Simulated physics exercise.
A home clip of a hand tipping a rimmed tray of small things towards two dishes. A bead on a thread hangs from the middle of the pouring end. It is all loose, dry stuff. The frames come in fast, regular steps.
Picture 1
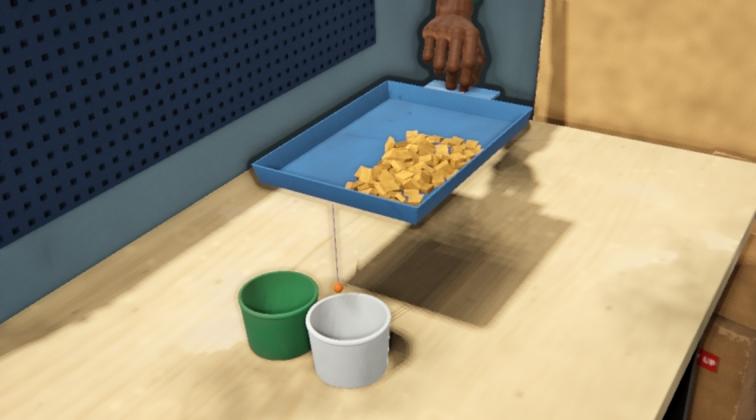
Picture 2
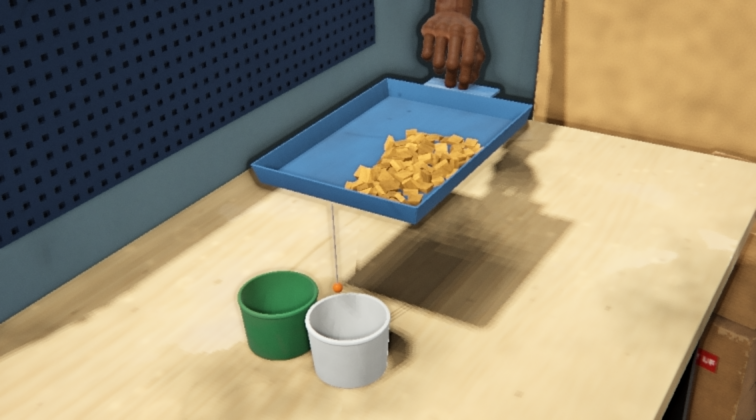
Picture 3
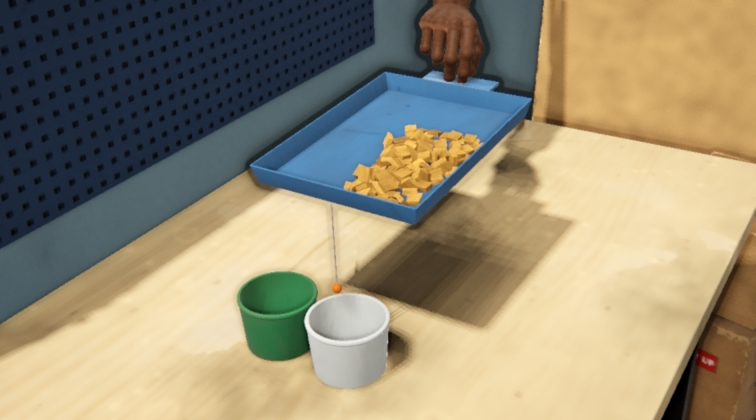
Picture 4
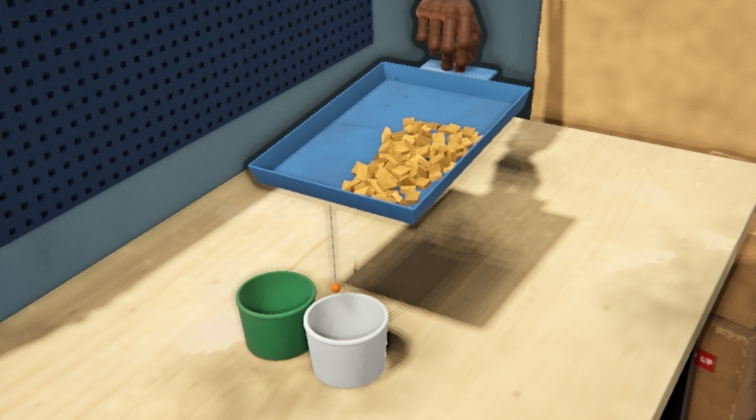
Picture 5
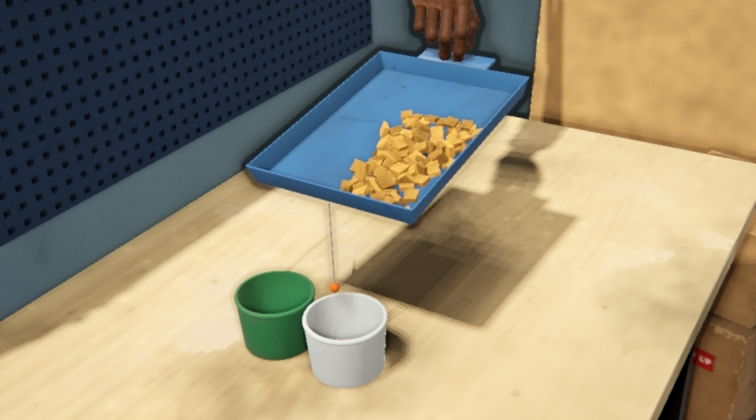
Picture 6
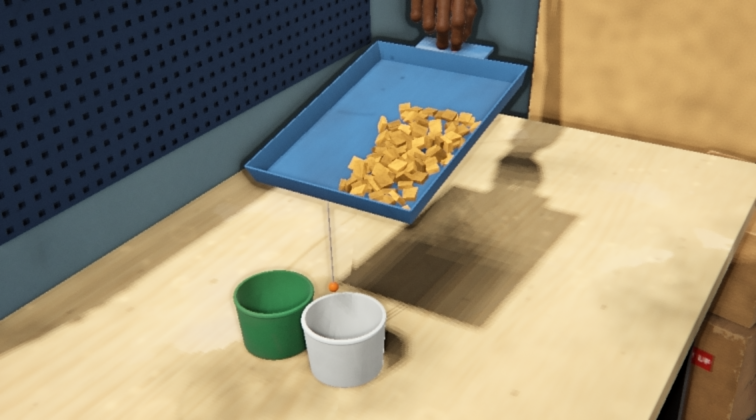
In the video, a hand gradually raises the back of a blue rimmed tray holding a pile of small yellowish-brown squares, tilting it slightly above a green dish and a white dish while the squares shift only slightly.
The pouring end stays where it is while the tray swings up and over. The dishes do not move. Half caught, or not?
They take less than half between them.
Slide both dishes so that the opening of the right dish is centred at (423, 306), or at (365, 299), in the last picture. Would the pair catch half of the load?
In turn: The smaller part; not half.
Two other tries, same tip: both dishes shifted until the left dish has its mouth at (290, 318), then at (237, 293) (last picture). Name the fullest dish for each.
At the first place right, at the second the right-hand dish.
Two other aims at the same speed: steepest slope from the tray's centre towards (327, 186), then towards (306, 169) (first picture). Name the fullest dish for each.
First the left-hand dish, then the left-hand dish.
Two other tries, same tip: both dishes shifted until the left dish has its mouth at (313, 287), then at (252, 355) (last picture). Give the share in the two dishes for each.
Roughly 10 per cent, and 10 per cent.
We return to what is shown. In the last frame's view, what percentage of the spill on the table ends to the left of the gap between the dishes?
Close to 40 per cent.
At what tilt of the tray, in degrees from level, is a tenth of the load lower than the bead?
Roughly 85°.
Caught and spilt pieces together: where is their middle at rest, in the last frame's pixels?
Around (340, 394).
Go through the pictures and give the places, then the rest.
In the first frame, corners of the pouring end (260, 163) and (415, 204), level; middle of the load (420, 166), cereal squares; left dish (257, 332); right dish (327, 358); bead on its thread (338, 288).
In the second frame, corners of the pouring end (259, 163) and (414, 204), level; middle of the load (419, 165).
In the third frame, corners of the pouring end (258, 164) and (413, 205), tipped barely, level across its low end; middle of the load (418, 163).
In the fourth frame, corners of the pouring end (256, 164) and (411, 205), tipped a little, level across its low end; middle of the load (417, 158).
In the fifth frame, corners of the pouring end (254, 164) and (410, 206), tipped a little, level across its low end; middle of the load (415, 154).
In the sixth frame, corners of the pouring end (252, 164) and (408, 206), tipped a little, level across its low end; middle of the load (413, 149); left dish (252, 331); right dish (323, 358).
Just after the last frame, tray tipped steeply; every one on the tray.
A moment on, tray tipped right over; the larger part on the tray; about a tenth in the right dish; just a few in the left dish; about a tenth outside both; about a tenth in the air.
Further on, tray tipped past a quarter turn; roughly a quarter in the right dish; about a tenth in the left dish; roughly two thirds outside both.
When it is over, tray tipped past a quarter turn; roughly a quarter in the right dish; about a tenth in the left dish; roughly two thirds outside both.
